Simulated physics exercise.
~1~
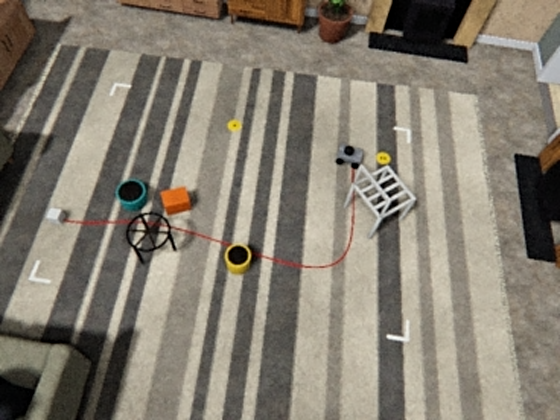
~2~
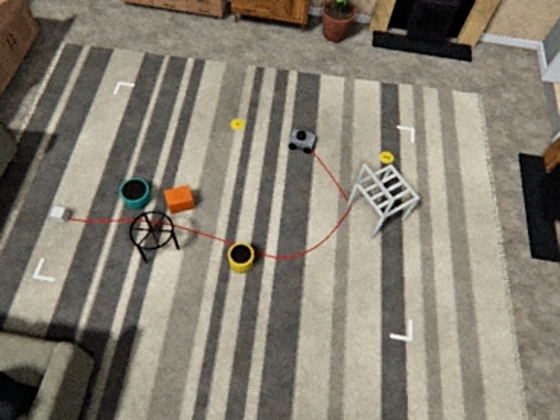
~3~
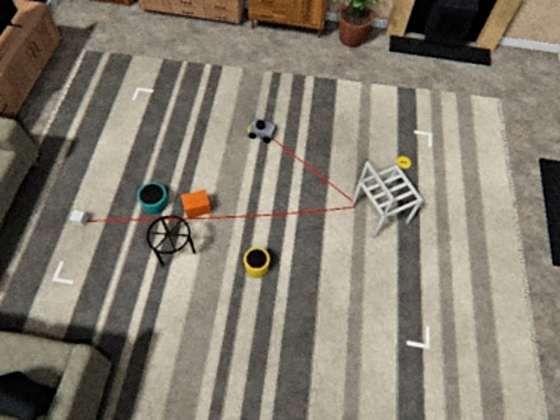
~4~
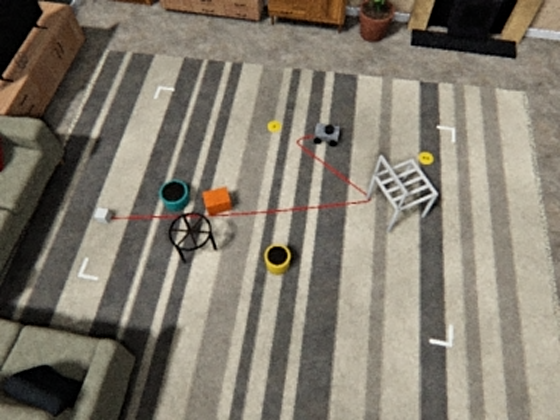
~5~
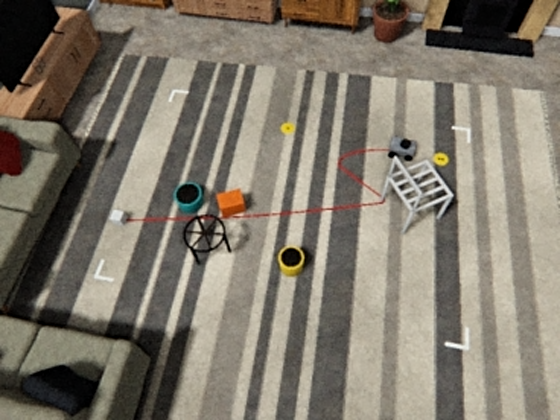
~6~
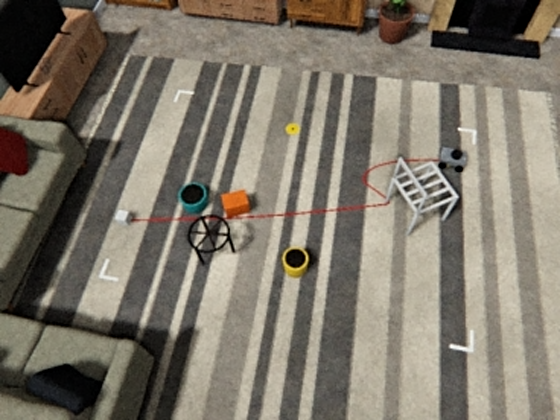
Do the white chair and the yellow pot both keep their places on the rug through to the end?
No, not both. The white chair is shifted a little to the left, while the yellow pot keeps its place.
